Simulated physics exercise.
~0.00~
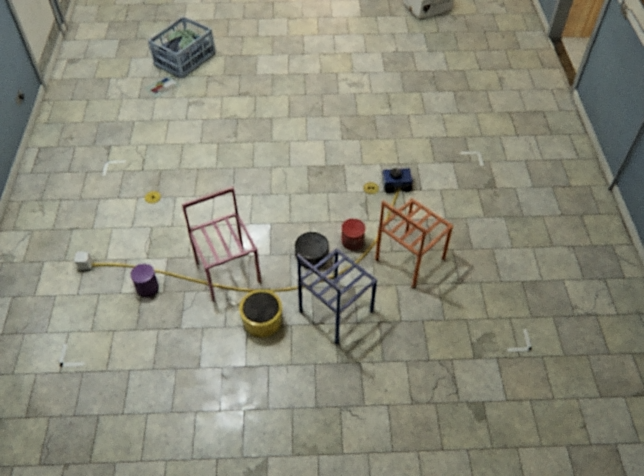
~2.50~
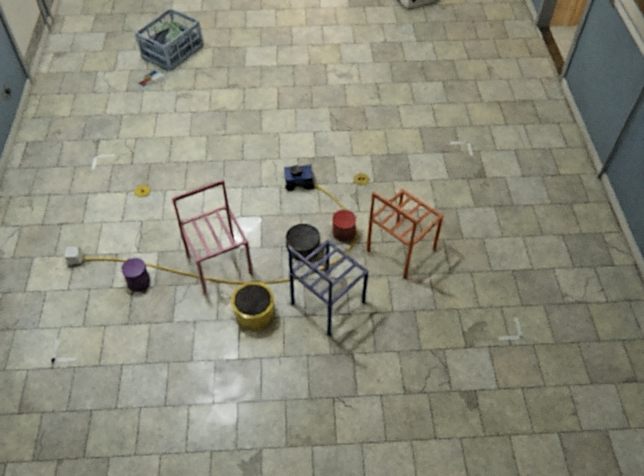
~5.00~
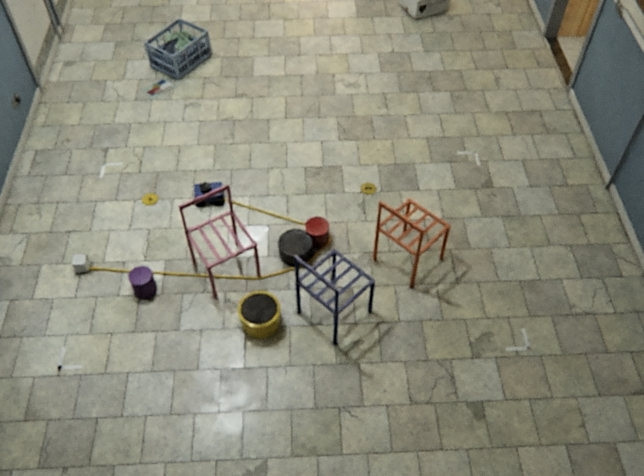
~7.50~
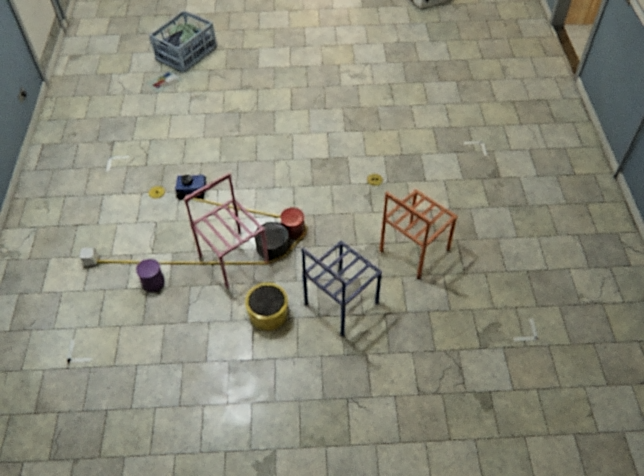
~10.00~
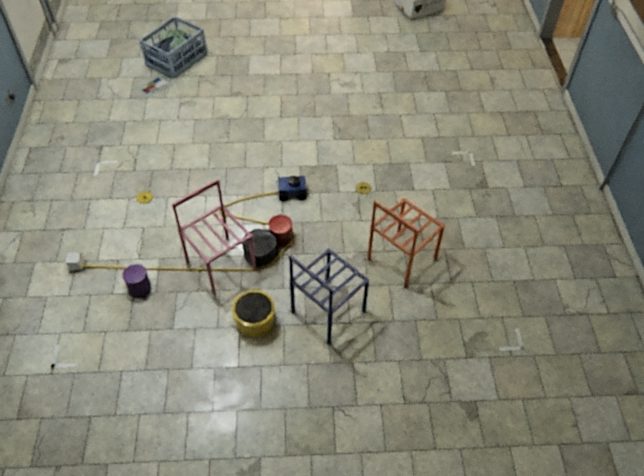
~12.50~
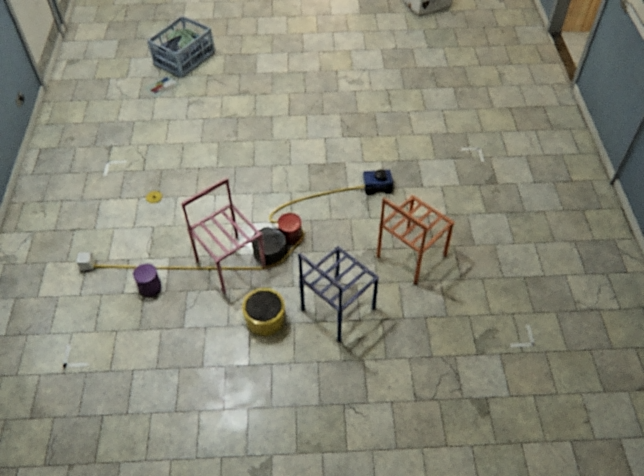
On a tiled hallway floor, a small blue cart trailing a yellow lead moves left behind three chairs, and the lead drags the red bin and black bucket left toward the pink chair; the cart then returns right and stops near the orange chair, the two containers staying displaced.
